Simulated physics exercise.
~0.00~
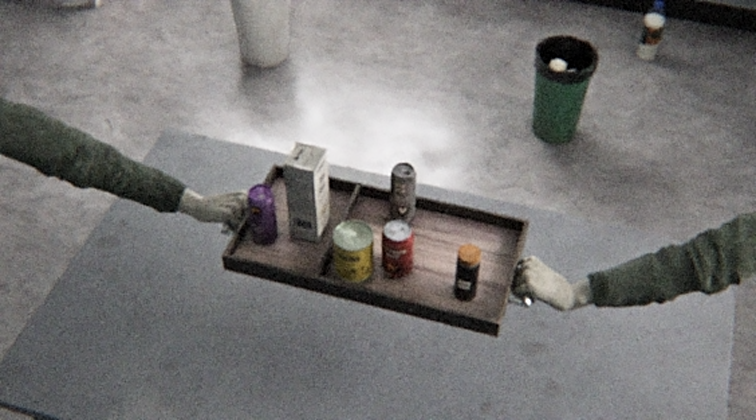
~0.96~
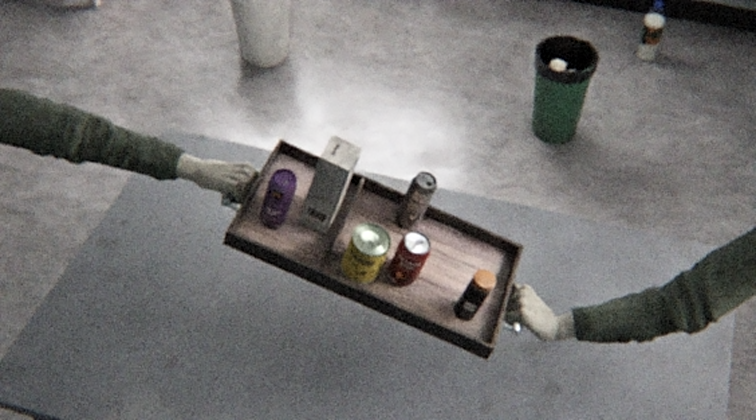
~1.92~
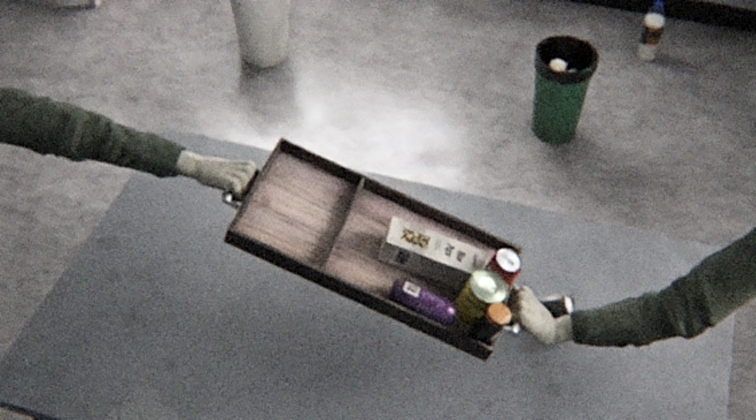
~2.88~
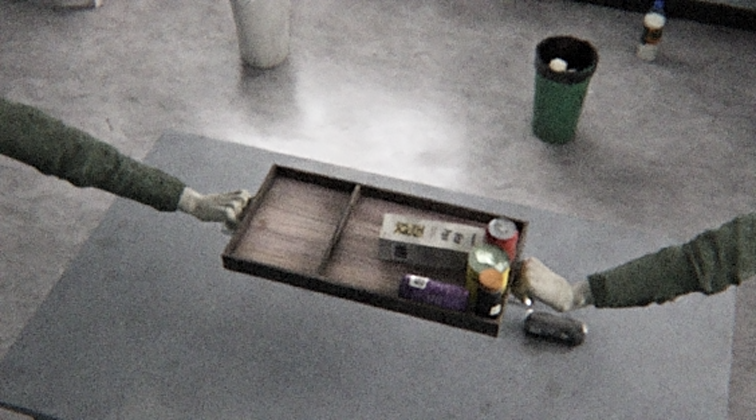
Two hands held a wooden tray of cans, a carton and a small shaker, then tipped its right side down until everything slid that way. The carton and purple can toppled, the grey can fell off, and the tray was levelled again.
